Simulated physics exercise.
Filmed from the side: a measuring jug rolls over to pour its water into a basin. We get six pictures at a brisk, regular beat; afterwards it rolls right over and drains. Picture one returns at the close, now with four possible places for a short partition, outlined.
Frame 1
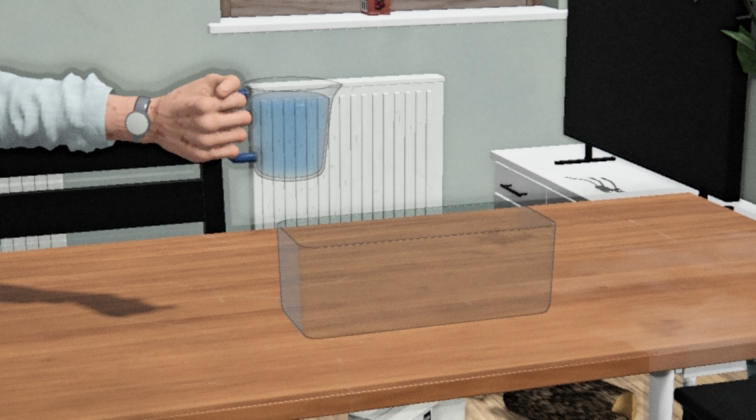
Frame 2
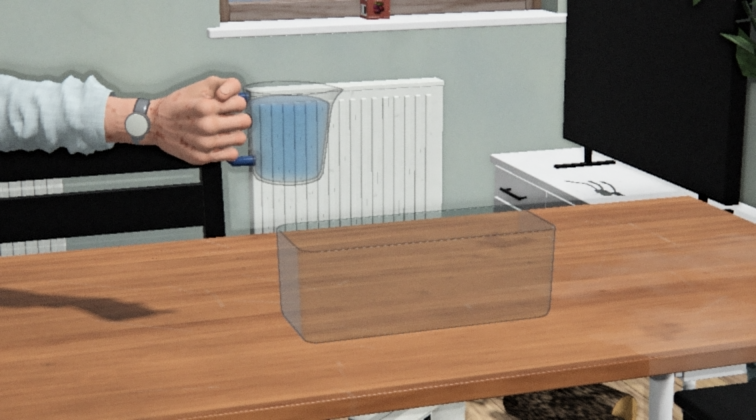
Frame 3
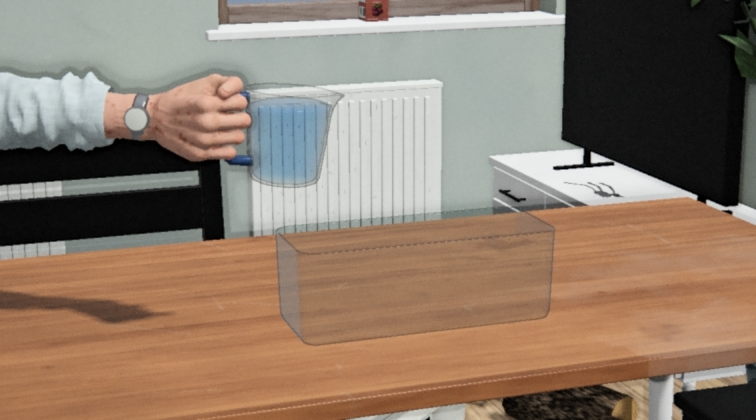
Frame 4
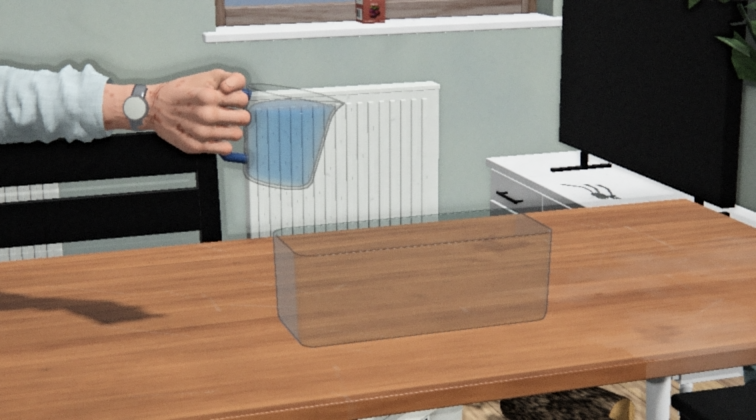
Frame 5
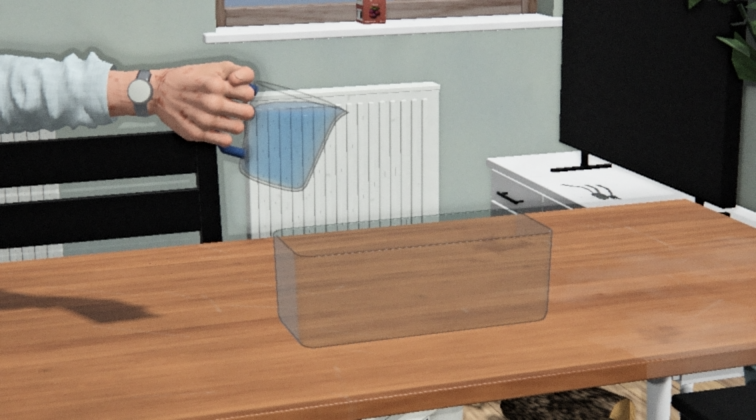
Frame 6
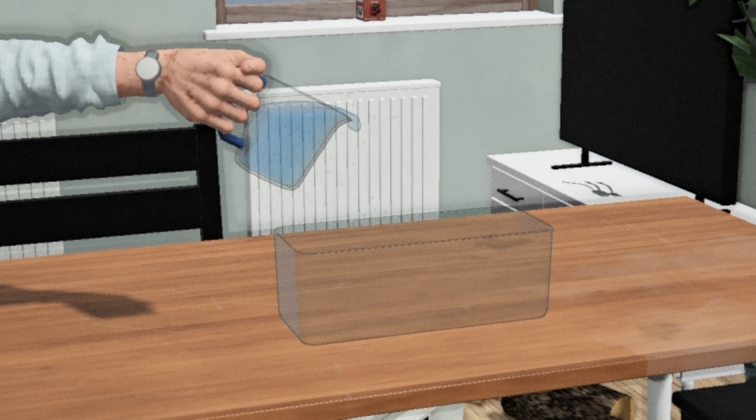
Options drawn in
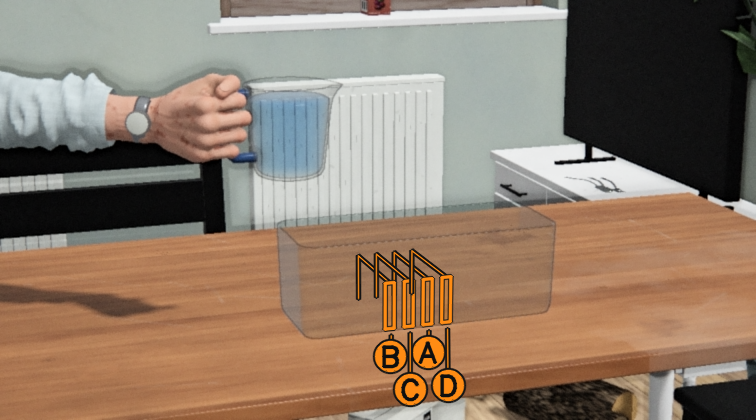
In a room with a radiator, a hand holds a clear jug of blue water above an empty transparent basin on a wooden table, then gradually tilts it rightward until the water reaches just over the lip.
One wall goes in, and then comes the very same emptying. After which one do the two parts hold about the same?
Take C.
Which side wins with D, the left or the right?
The left side.
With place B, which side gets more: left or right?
More ends on the right.
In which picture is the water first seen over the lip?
In picture 6.
On the marked copy, A at (428, 331); B at (391, 335); C at (410, 333); D at (447, 328).
Choosing A, about 85 % ends left of the wall and 13 % right of it.
Choosing B, about 17 % ends left of the wall and 83 % right of it.
Choosing C, about 43 % ends left of the wall and 56 % right of it.
Choosing D, about 96 % ends left of the wall and 2 % right of it.
